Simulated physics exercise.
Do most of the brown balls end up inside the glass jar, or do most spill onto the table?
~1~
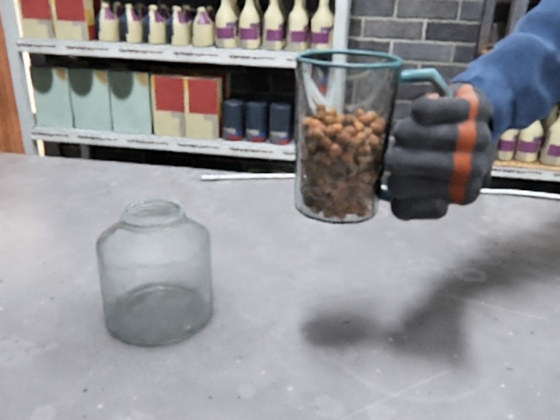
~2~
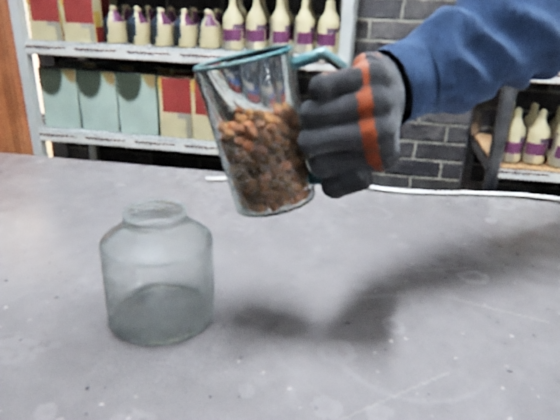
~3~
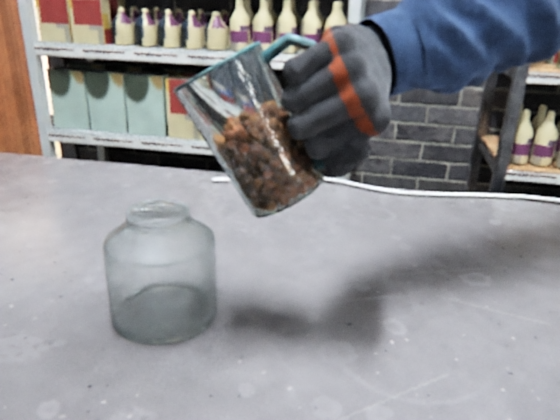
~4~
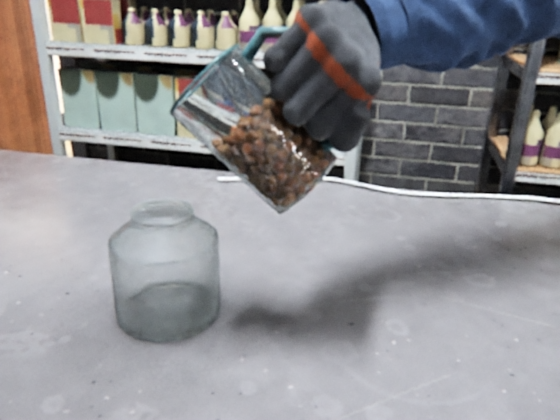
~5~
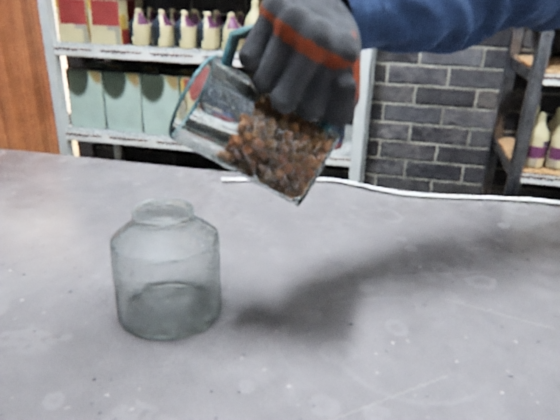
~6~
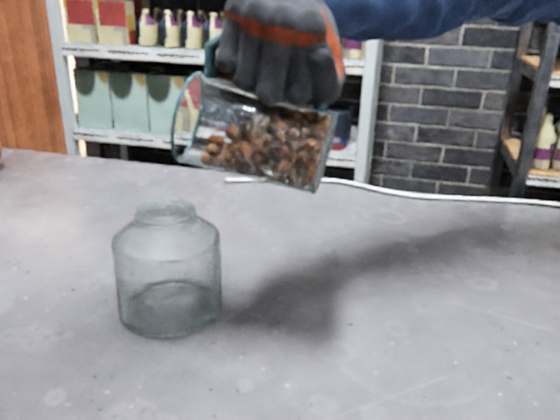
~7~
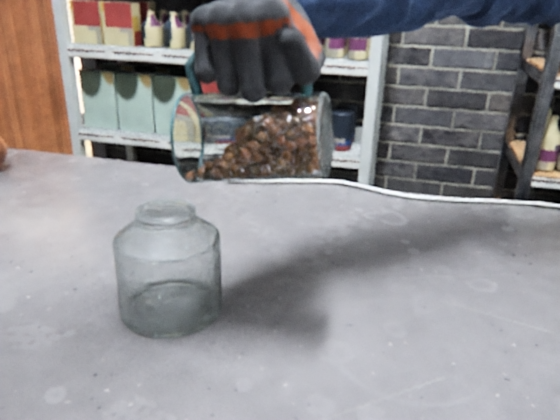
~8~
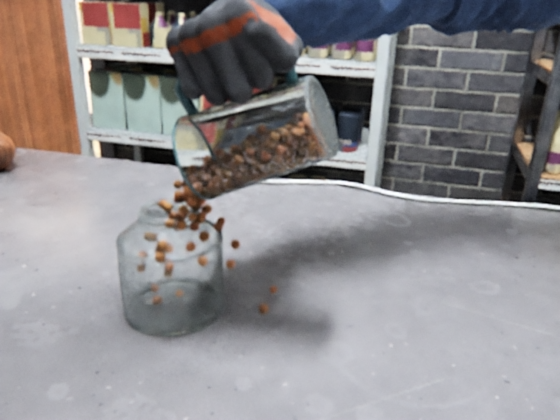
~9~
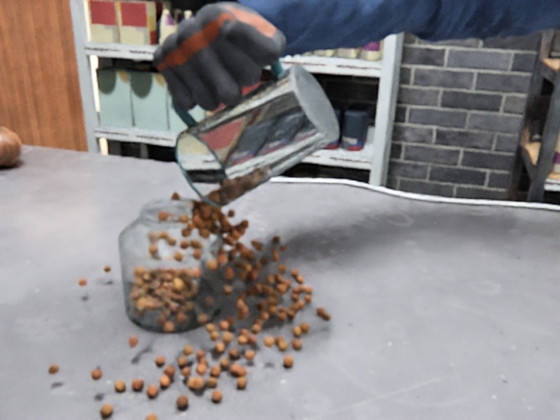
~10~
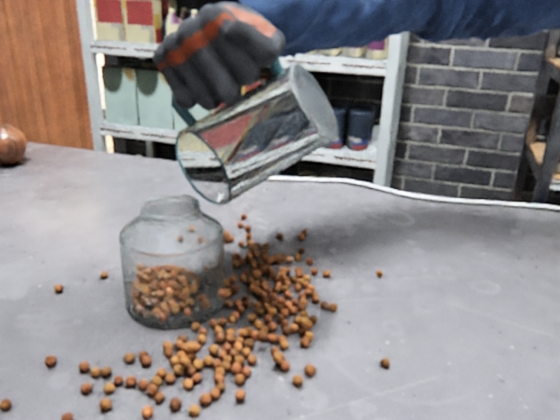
Most of the balls spill onto the table around the jar. Only some land inside it, and the cup ends up looking empty.
